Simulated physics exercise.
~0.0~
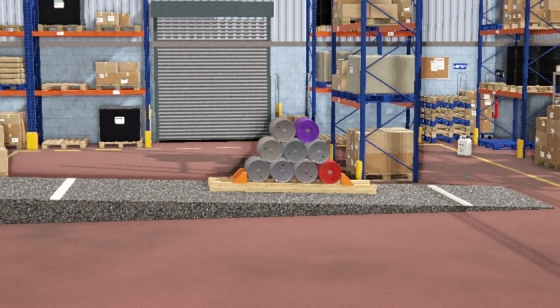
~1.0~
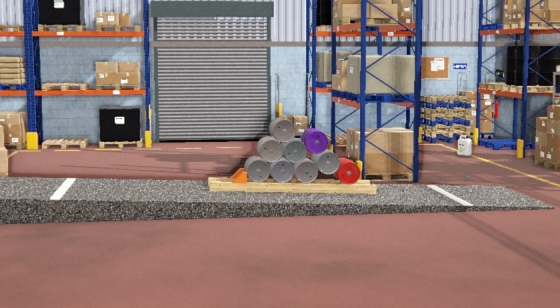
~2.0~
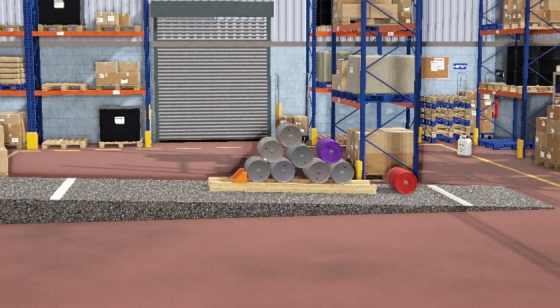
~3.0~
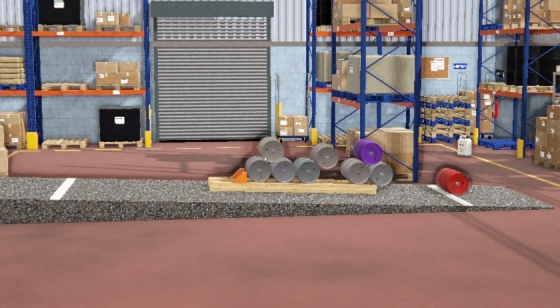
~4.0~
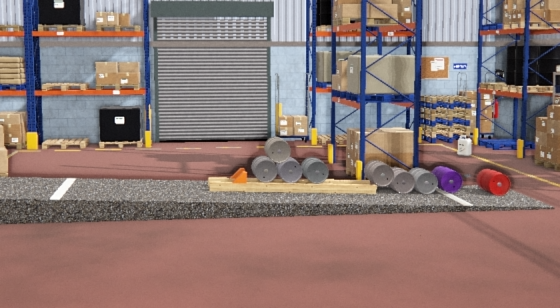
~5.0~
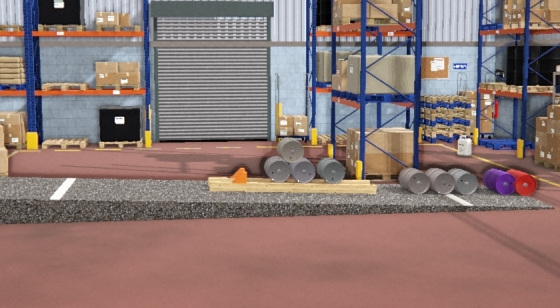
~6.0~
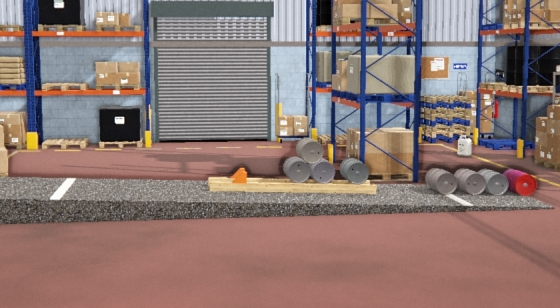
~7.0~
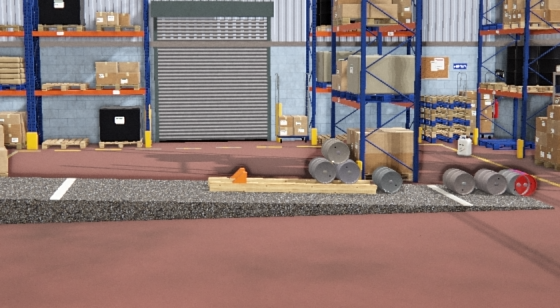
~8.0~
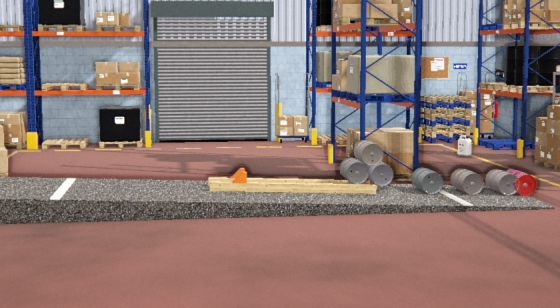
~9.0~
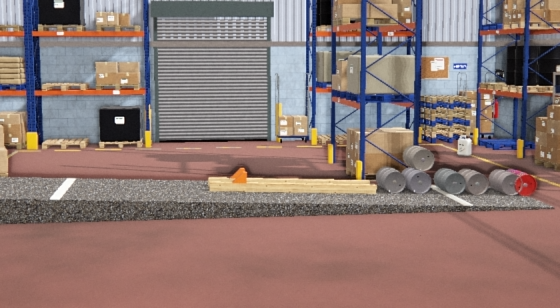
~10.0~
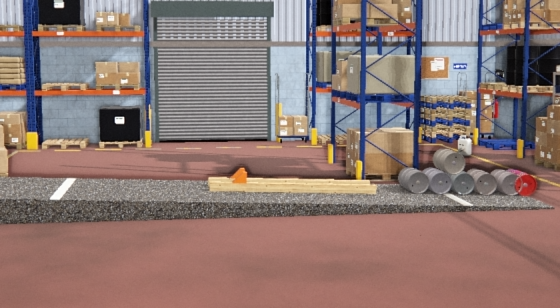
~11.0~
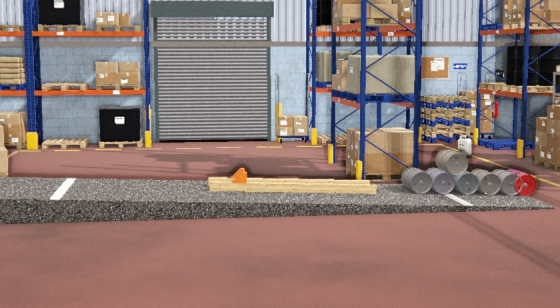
In a warehouse, stacked barrels collapse and roll right, bunching up beyond the wooden beams.
